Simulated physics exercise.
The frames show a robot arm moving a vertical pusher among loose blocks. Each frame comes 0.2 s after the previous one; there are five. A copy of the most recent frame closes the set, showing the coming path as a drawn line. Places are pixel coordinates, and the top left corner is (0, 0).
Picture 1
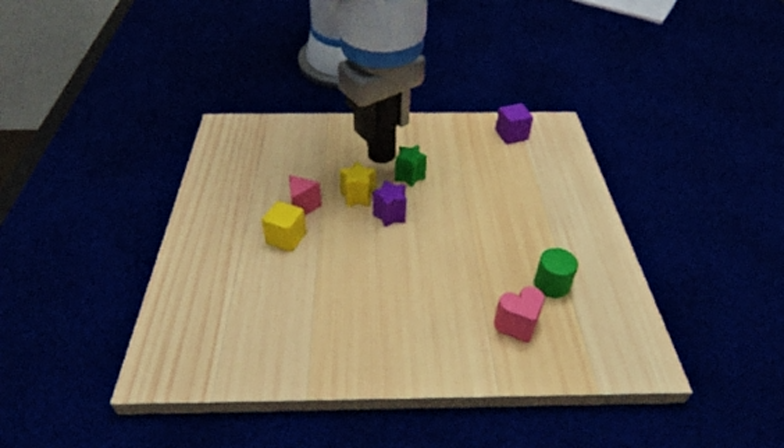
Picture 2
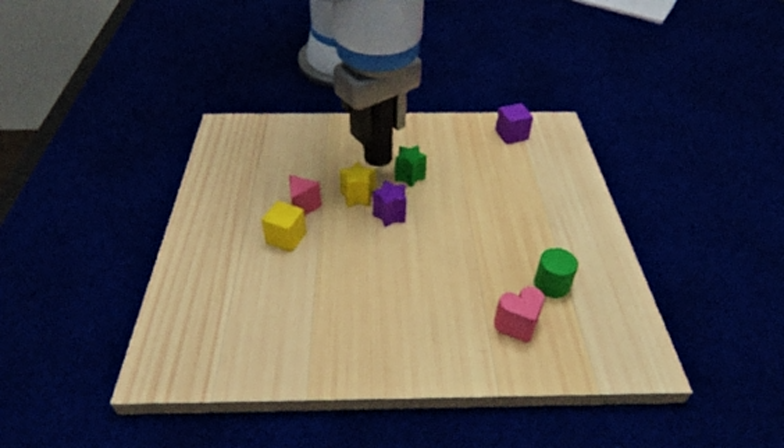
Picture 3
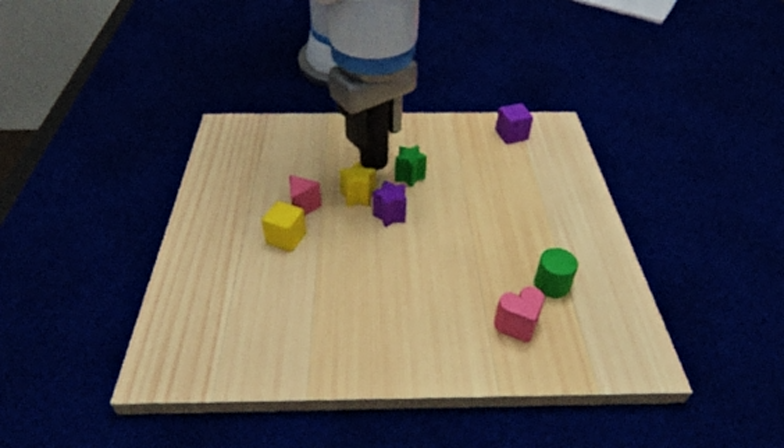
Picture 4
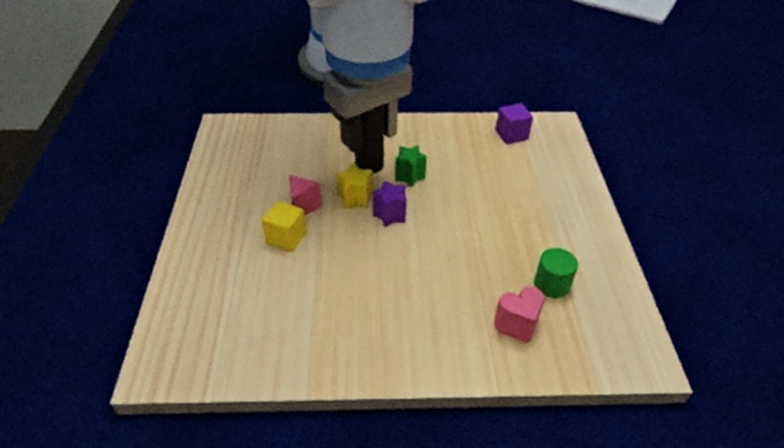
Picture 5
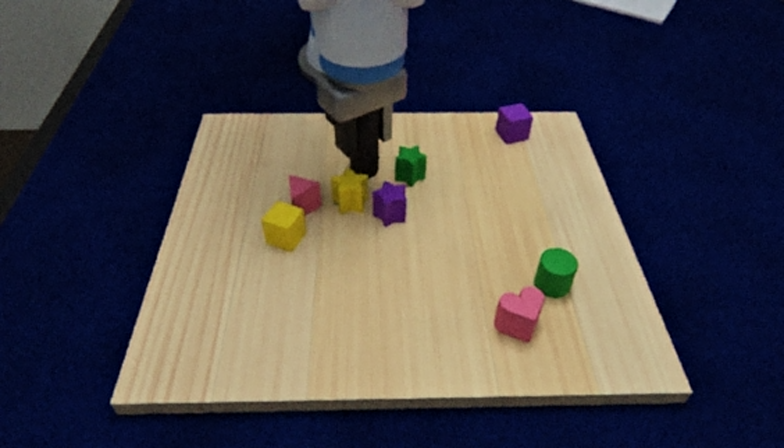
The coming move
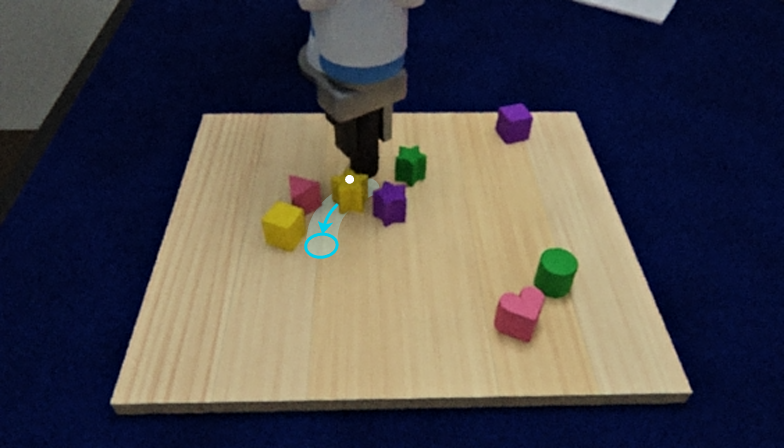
The robot arm's dark pusher eased down and to the left over the wooden board, then nudged the yellow star a little toward the pink triangle, while the other blocks stayed still.
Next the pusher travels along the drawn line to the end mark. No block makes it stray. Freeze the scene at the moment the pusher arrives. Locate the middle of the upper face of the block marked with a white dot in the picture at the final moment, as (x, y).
I think it will end close to (313, 244).
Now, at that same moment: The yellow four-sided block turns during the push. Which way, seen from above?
Overhead view: Clockwise.
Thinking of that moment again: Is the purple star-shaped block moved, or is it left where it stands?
Left in place.
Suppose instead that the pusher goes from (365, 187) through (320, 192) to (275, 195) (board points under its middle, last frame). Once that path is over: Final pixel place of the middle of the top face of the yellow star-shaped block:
It ends at (334, 186).
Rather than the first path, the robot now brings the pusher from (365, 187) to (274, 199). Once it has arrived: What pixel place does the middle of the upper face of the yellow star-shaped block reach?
It will end up at (334, 187).
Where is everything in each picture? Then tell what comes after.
The first picture shows lower end of the pusher at (382, 156), tops of blocks, yellow four-sided block at (283, 214), pink triangular block at (300, 184), yellow star-shaped block at (358, 172), purple star-shaped block at (391, 191).
The second picture shows pusher at (378, 159), blocks as before.
The third picture shows pusher at (374, 162), blocks as before.
The fourth picture shows pusher at (370, 166), yellow star-shaped block at (355, 175).
The fifth picture shows pusher at (365, 171), yellow four-sided block at (283, 214), pink triangular block at (300, 184), yellow star-shaped block at (350, 179), purple star-shaped block at (391, 191).
The drawn path runs from (365, 187) through (341, 201) and (326, 221) to (321, 246); the dot is on the yellow star-shaped block.
On the path given first. One third of the way, pusher at (340, 185); yellow star-shaped block at (329, 196), turned 15° anticlockwise.
Two thirds of the way, pusher at (324, 205); yellow four-sided block at (278, 221), turned 35° clockwise; yellow star-shaped block at (318, 218), turned 25° anticlockwise.
At the end, pusher at (320, 229); yellow four-sided block at (276, 224), turned 55° clockwise; pink triangular block not moved; yellow star-shaped block at (313, 244), turned 25° anticlockwise; purple star-shaped block not moved.
